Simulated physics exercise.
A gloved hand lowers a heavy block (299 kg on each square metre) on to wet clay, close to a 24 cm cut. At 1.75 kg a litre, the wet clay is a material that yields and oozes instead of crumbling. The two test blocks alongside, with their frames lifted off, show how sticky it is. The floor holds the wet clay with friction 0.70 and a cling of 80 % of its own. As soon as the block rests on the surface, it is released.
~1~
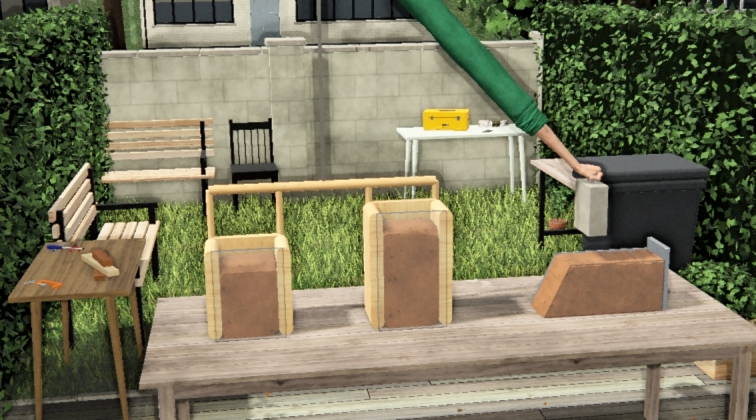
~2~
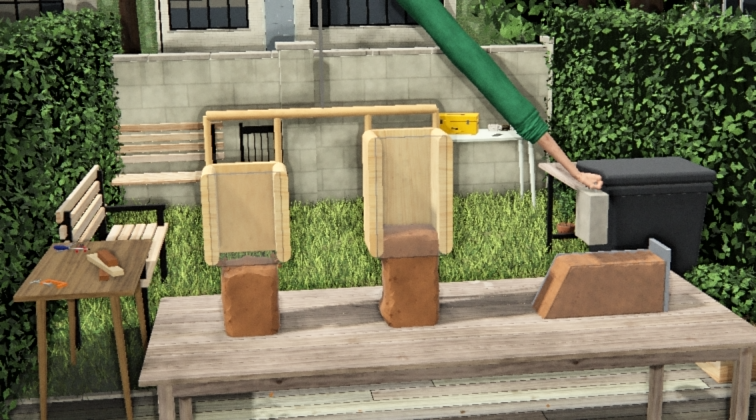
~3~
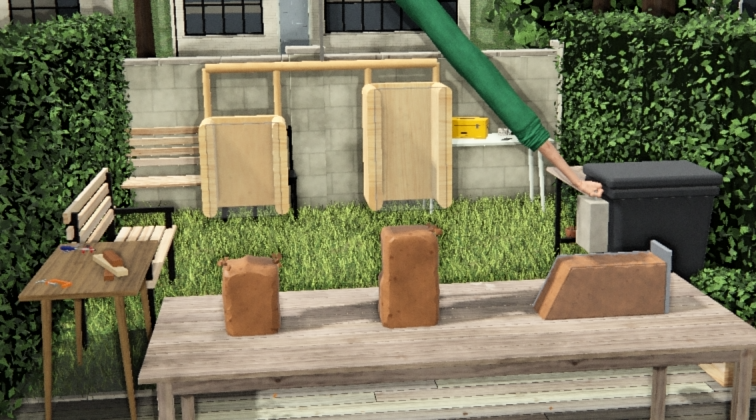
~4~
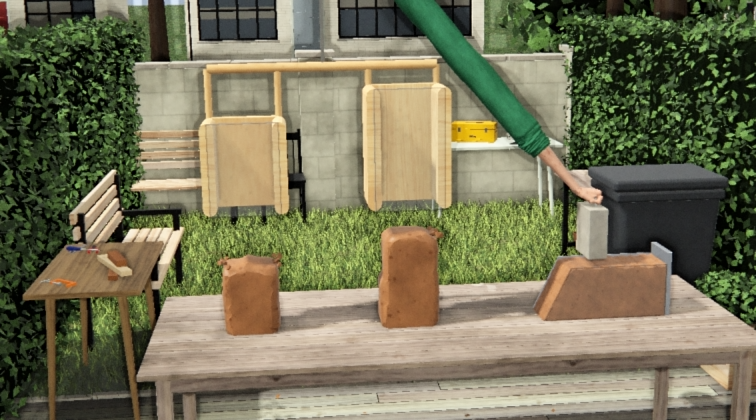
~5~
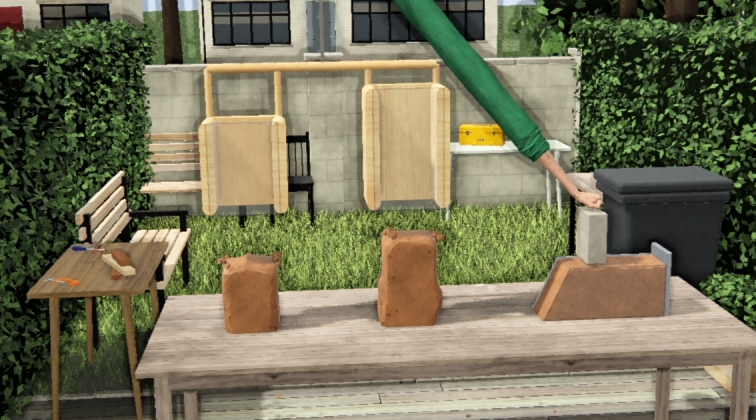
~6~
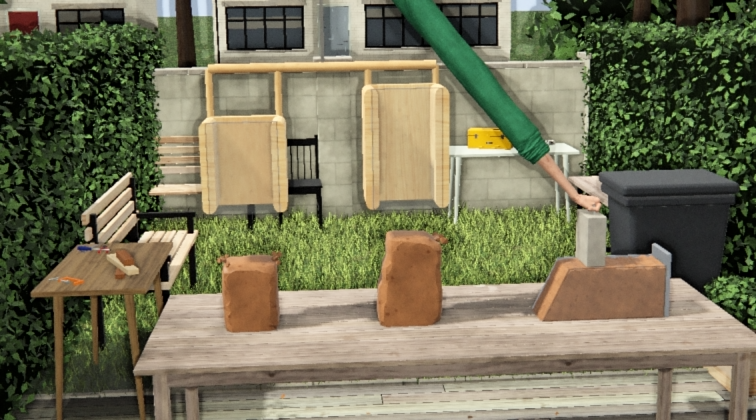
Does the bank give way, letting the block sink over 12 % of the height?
The result will be a steady block.
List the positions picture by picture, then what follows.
Crest of the wet clay at (664, 261); block heights 31 cm, 43 cm (left to right), in the first picture.
Crest of the wet clay at (665, 262); block heights 31 cm, 43 cm (left to right), in the second picture.
Crest of the wet clay at (666, 264); block heights 31 cm, 42 cm (left to right), in the third picture.
Crest of the wet clay at (666, 265); block heights 31 cm, 41 cm (left to right), in the fourth picture.
Crest of the wet clay at (666, 266); block heights 31 cm, 41 cm (left to right), in the fifth picture.
Crest of the wet clay at (666, 267); block heights 31 cm, 40 cm (left to right), in the sixth picture.
Last picture + 0.16 s, the block is down by 2 % of the bank's height and stands upright.
Last picture + 0.34 s, the block is down by 2 % of the bank's height and stands upright.
Last picture + 0.53 s, the block is down by 3 % of the bank's height and stands upright.
Last picture + 0.71 s, the block is down by 3 % of the bank's height and stands upright.
Last picture + 1.72 s, the block is down by 3 % of the bank's height and stands upright.
